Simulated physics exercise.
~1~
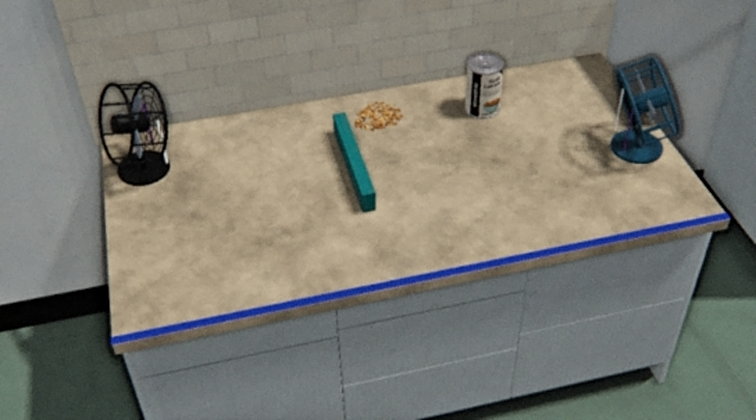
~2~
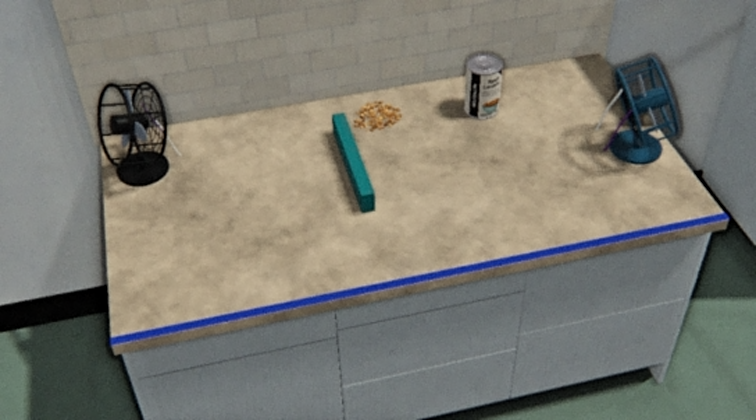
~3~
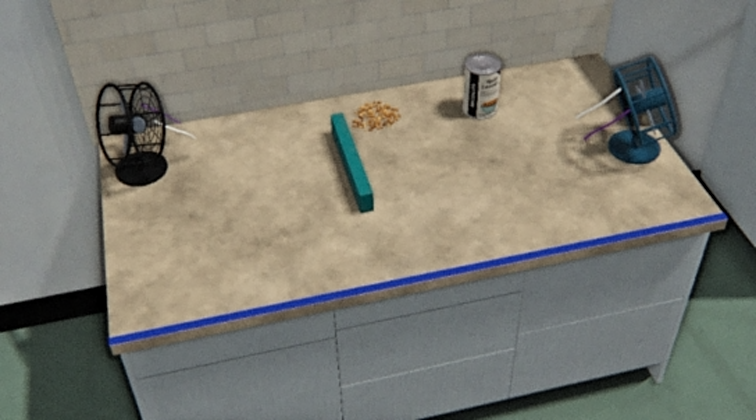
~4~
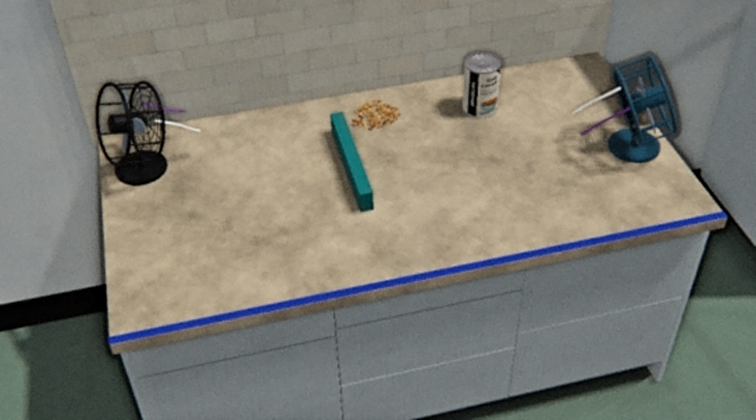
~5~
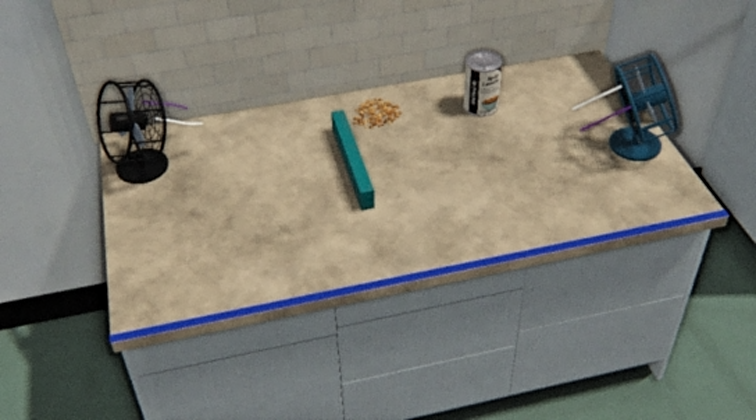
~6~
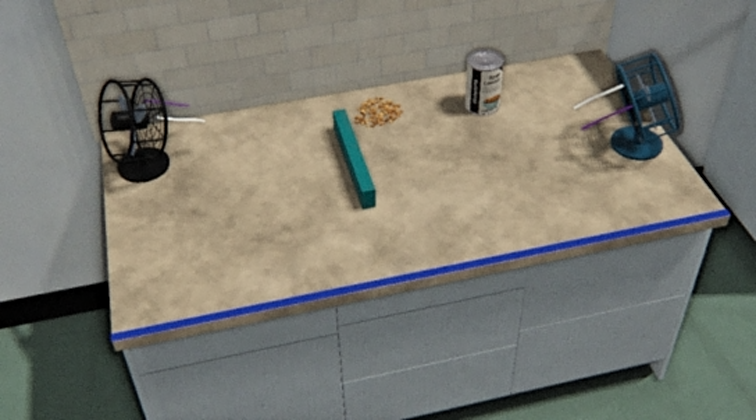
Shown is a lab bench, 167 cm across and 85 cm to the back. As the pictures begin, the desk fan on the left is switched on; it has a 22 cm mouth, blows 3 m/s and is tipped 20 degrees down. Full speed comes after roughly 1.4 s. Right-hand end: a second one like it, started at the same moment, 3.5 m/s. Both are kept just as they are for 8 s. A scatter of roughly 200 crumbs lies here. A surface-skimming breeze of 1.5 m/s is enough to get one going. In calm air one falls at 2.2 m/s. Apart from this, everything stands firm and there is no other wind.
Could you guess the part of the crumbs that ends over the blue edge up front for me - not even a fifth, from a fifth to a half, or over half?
I would guess a small share, under a fifth.
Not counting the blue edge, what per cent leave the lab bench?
Estimate: Near 3 %.
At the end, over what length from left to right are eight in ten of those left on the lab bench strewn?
40 cm, give or take.
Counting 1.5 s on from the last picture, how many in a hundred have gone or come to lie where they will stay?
It comes out at some 40 %.
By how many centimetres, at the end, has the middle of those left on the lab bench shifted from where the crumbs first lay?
Around 70 cm, I reckon.
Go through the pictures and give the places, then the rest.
In the first picture, the middle of the crumbs is near (376, 118), none has stirred yet, the mouth of the desk fan is at (132, 124) and that of the second one at (647, 102).
In the second picture, the middle of the crumbs is near (373, 117), none has stirred yet and the blue edge is centred on (439, 279).
In the third picture, the middle of the crumbs is near (372, 117), none has stirred yet, the top of a plank is at (351, 152) and the top of a tin is at (483, 64).
In the fourth picture, the middle of the crumbs is near (372, 116) and none has stirred yet.
In the fifth picture, the middle of the crumbs is near (373, 114) and none has stirred yet.
In the sixth picture, the middle of the crumbs is near (374, 113) and none has stirred yet.
Then, 0.5 s after the last picture, 100 % are still on the top, 0 % are over the blue edge; the middle of those left on the top is near (414, 80).
Then, 1.5 s after the last picture, 97 % are still on the top, 0 % are over the blue edge; the middle of those left on the top is near (567, 54).
Then, 3.3 s after the last picture, 97 % are still on the top, 0 % are over the blue edge; the middle of those left on the top is near (567, 55).
Then, 6.9 s after the last picture, at the end, 0 % are over the blue edge; the middle of those left on the top is near (567, 54).
